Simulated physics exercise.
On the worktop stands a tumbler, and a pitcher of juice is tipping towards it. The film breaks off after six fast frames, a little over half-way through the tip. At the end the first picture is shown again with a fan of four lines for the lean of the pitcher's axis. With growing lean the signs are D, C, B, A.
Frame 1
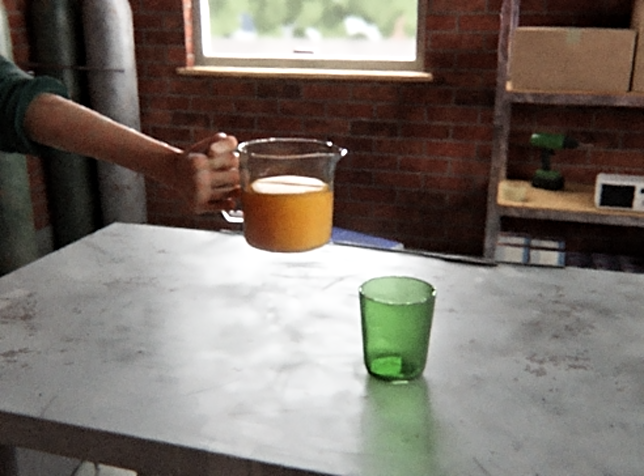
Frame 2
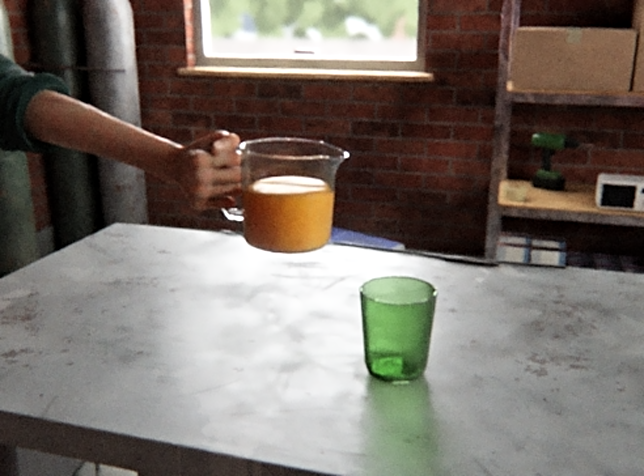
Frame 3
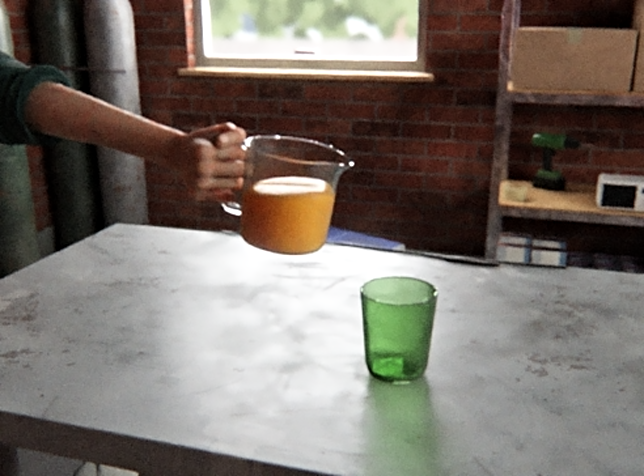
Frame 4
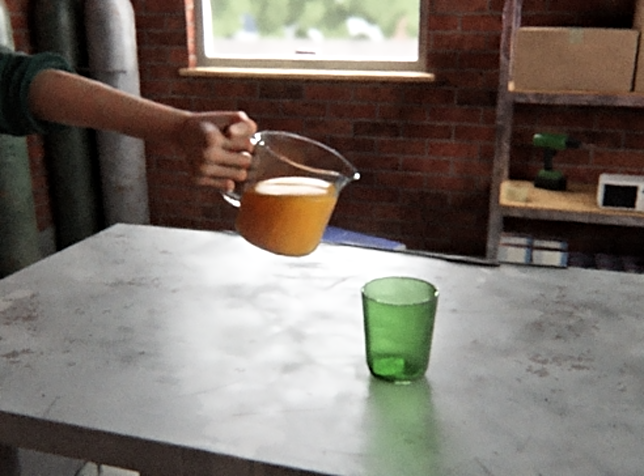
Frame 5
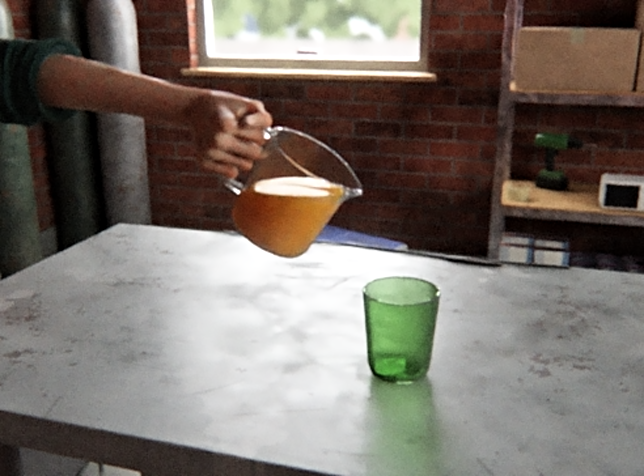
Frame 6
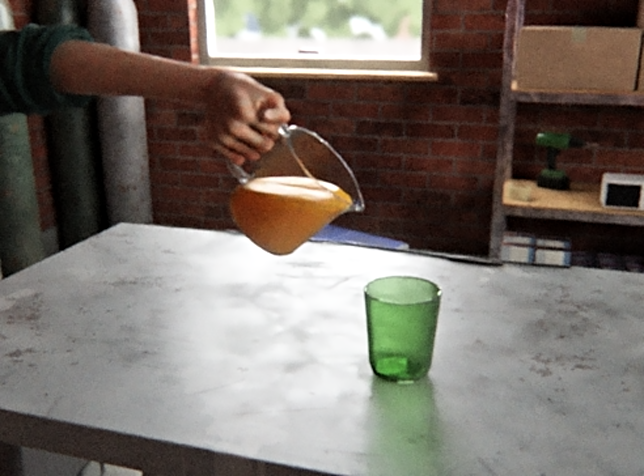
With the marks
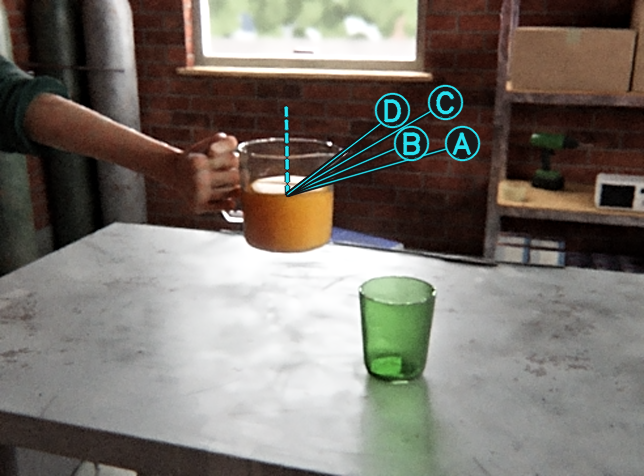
In the video, a hand on the left holds a clear glass pitcher of orange juice above a grey worktop, then gradually tilts it rightward towards a green tumbler, the juice shifting to the lip while the tumbler remains empty.
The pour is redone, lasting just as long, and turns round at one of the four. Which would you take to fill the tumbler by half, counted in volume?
I would pick line A.
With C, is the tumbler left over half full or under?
Under.
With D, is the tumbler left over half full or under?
Under.
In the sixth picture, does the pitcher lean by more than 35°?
Yes.
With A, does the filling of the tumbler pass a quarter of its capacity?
Yes.
On the marked copy, A at (446, 148); B at (395, 148); C at (430, 111); D at (380, 123).
With A, the tumbler ends with about 48 % of what it can hold.
With B, the tumbler ends with about 36 % of what it can hold.
With C, the tumbler ends with about 23 % of what it can hold.
With D, the tumbler ends with about 12 % of what it can hold.
